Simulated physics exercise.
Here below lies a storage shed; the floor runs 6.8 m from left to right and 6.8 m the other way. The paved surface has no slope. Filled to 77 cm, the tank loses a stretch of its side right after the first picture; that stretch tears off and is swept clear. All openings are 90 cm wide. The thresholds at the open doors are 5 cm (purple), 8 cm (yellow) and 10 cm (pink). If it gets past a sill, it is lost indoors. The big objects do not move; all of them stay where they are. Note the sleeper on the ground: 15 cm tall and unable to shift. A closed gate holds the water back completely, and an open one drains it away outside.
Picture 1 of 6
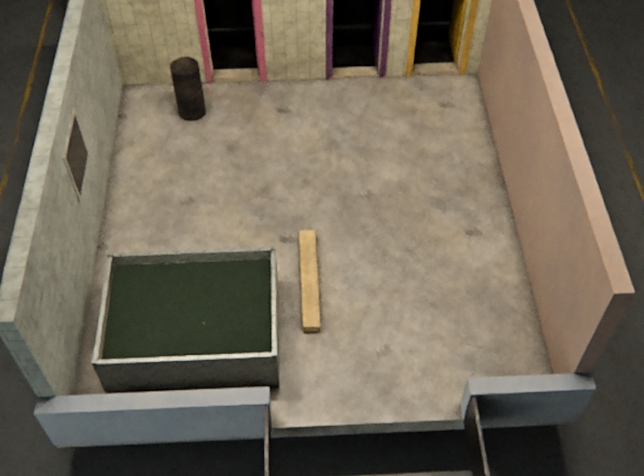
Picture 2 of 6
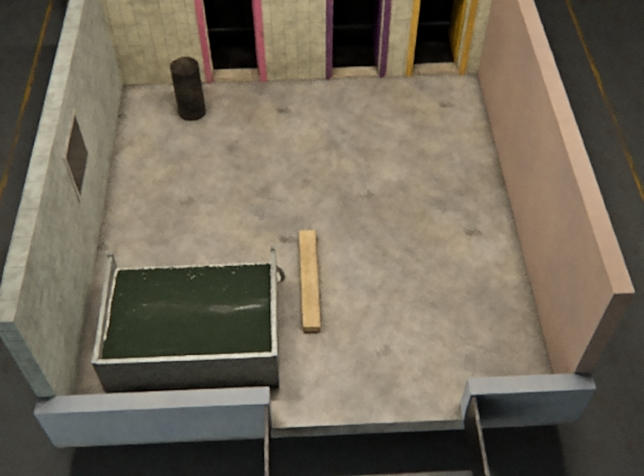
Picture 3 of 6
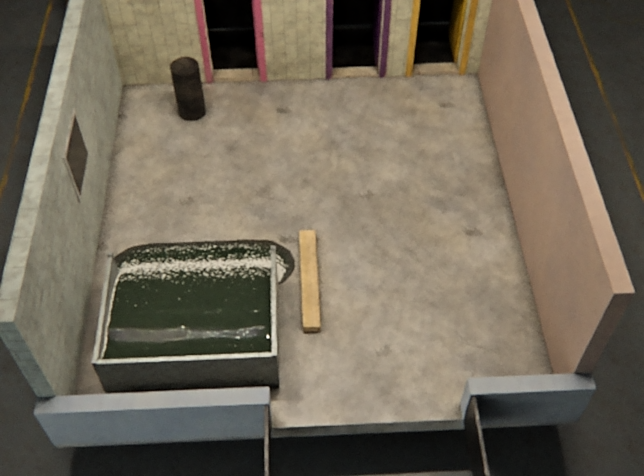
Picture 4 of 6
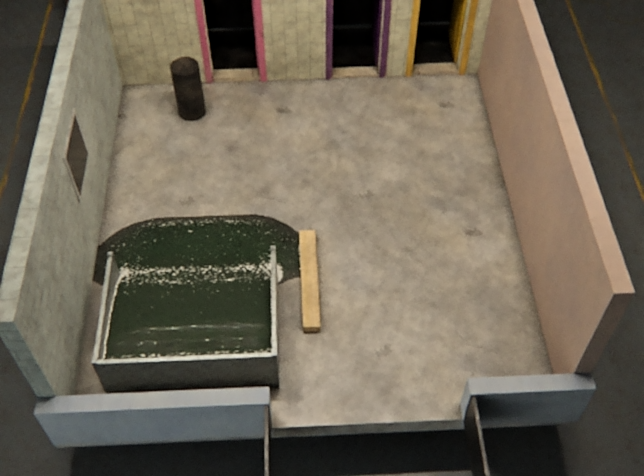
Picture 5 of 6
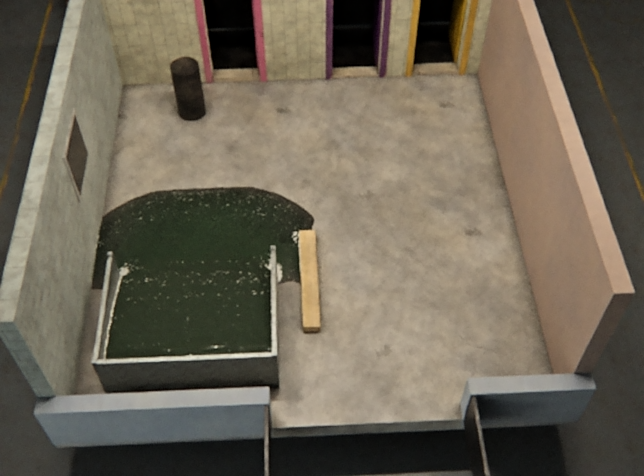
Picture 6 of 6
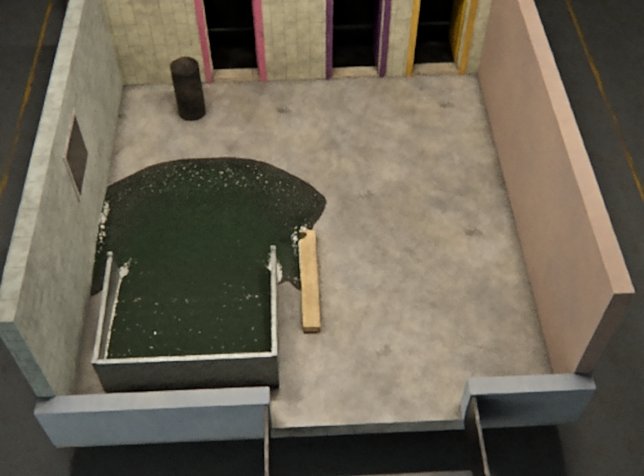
In the video, dark green water in a rectangular tank at the lower left of a walled yard pours out through its far side, spreading across the pale floor toward the back and around the end of a wooden beam.
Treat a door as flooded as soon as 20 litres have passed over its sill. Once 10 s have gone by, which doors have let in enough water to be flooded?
By then the purple door has reached the limit, the yellow door has reached the limit, the pink door has reached the limit.
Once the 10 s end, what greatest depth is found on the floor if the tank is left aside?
Around 14 centimetres deep.
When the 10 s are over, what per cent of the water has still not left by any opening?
I'd put it at some 82 percent still there.
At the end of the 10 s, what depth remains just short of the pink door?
Roughly 4.0 centimetres.
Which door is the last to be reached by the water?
Last comes the yellow one.
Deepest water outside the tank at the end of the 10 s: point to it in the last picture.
You'll find it around (539, 387).
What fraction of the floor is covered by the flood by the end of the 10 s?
Wet share: Near 95 percent.
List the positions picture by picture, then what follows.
The first picture shows the tank at (189, 305) is whole and still, 77 cm deep.
In the second picture, the front is at (280, 279), 1.2 m from the gap at (197, 277); 0.6 m2 of floor is under water; 77 cm left at the back of the tank.
In the third picture, water pours out at (197, 278) and has run 1.4 m, to (287, 260); deepest outside 40 cm, 75 cm at the tank's back.
In the fourth picture, the front is at (298, 238), 1.8 m from the gap at (197, 279); 3.7 m2 of floor is under water; 68 cm left at the back of the tank.
In the fifth picture, water pours out at (197, 280) and has run 2.1 m, to (301, 212); deepest outside 35 cm, 65 cm at the tank's back.
In the sixth picture, water pours out at (197, 280) and has run 2.7 m, to (160, 167); deepest outside 36 cm, 62 cm at the tank's back.
A moment later water covers 40 % of the floor and is deepest (34 cm) near (197, 122); purple door not reached, yellow door not reached, pink door 15 cm at the sill, 7 L in.
Soon after water covers 50 % of the floor and is deepest (50 cm) near (142, 91); purple door 15 cm at the sill, 5 L in, yellow door not reached, pink door 25 cm at the sill, 127 L in.
Next water covers 55 % of the floor and is deepest (30 cm) near (171, 90); purple door 15 cm at the sill, 60 L in, yellow door 9 cm at the sill, 0 L in, pink door 17 cm at the sill, 257 L in.
Later on water covers 70 % of the floor and is deepest (18 cm) near (450, 93); purple door 7 cm at the sill, 94 L in, yellow door 14 cm at the sill, 27 L in, pink door 11 cm at the sill, 286 L in.
At the end water covers 95 % of the floor and is deepest (14 cm) near (539, 387); purple door 7 cm at the sill, 100 L in, yellow door 9 cm at the sill, 75 L in, pink door 4 cm at the sill, 287 L in.
